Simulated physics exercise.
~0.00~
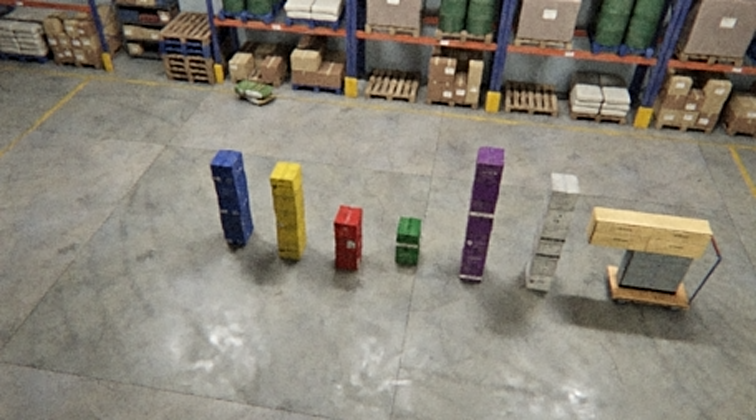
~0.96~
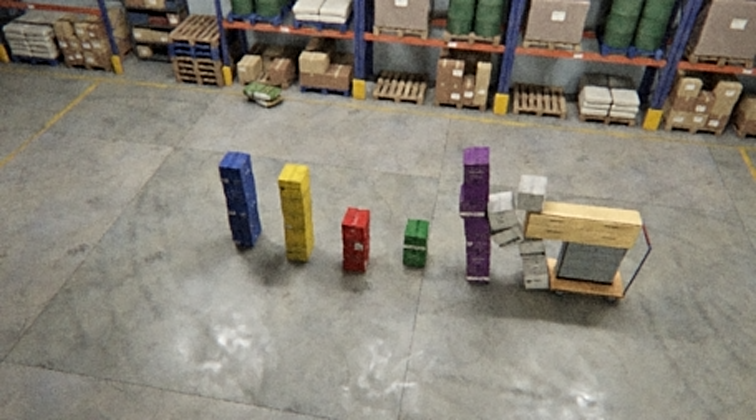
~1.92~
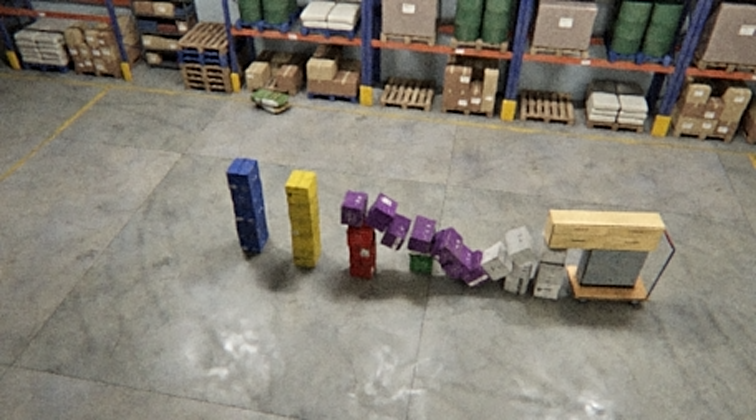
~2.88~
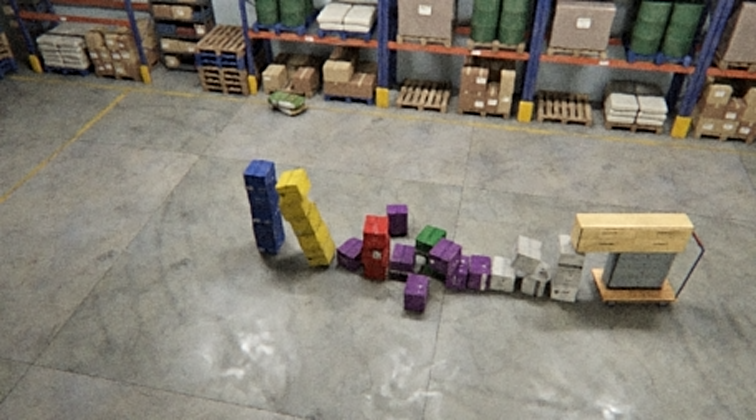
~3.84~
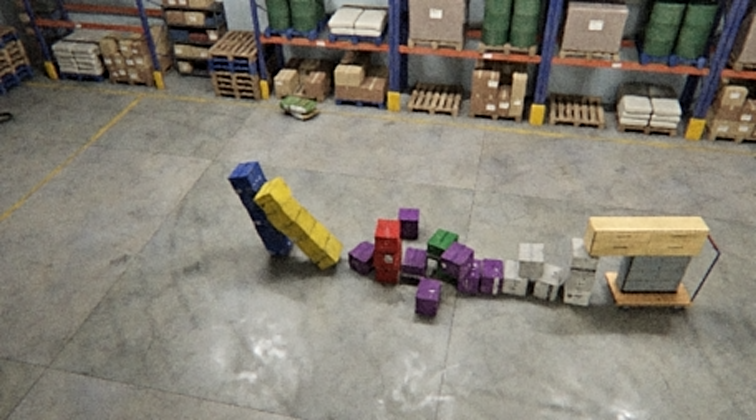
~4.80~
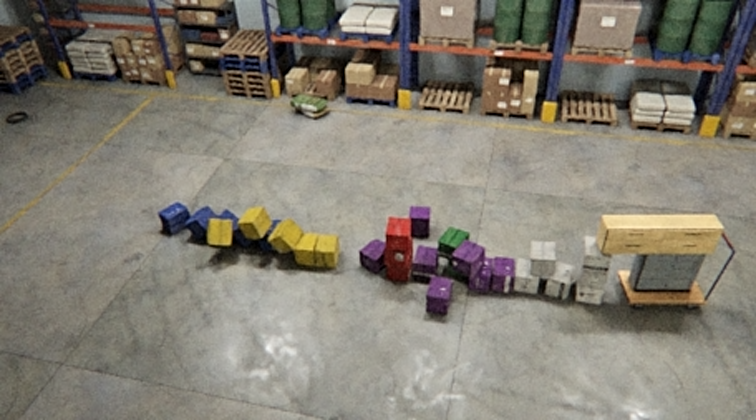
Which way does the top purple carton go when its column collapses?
It goes to the left, coming down over the shorter green and red columns.
Trolley knocking over pale cartons in a warehouse, toppling purple, then yellow, then blue columns leftward, leaving the red column standing.
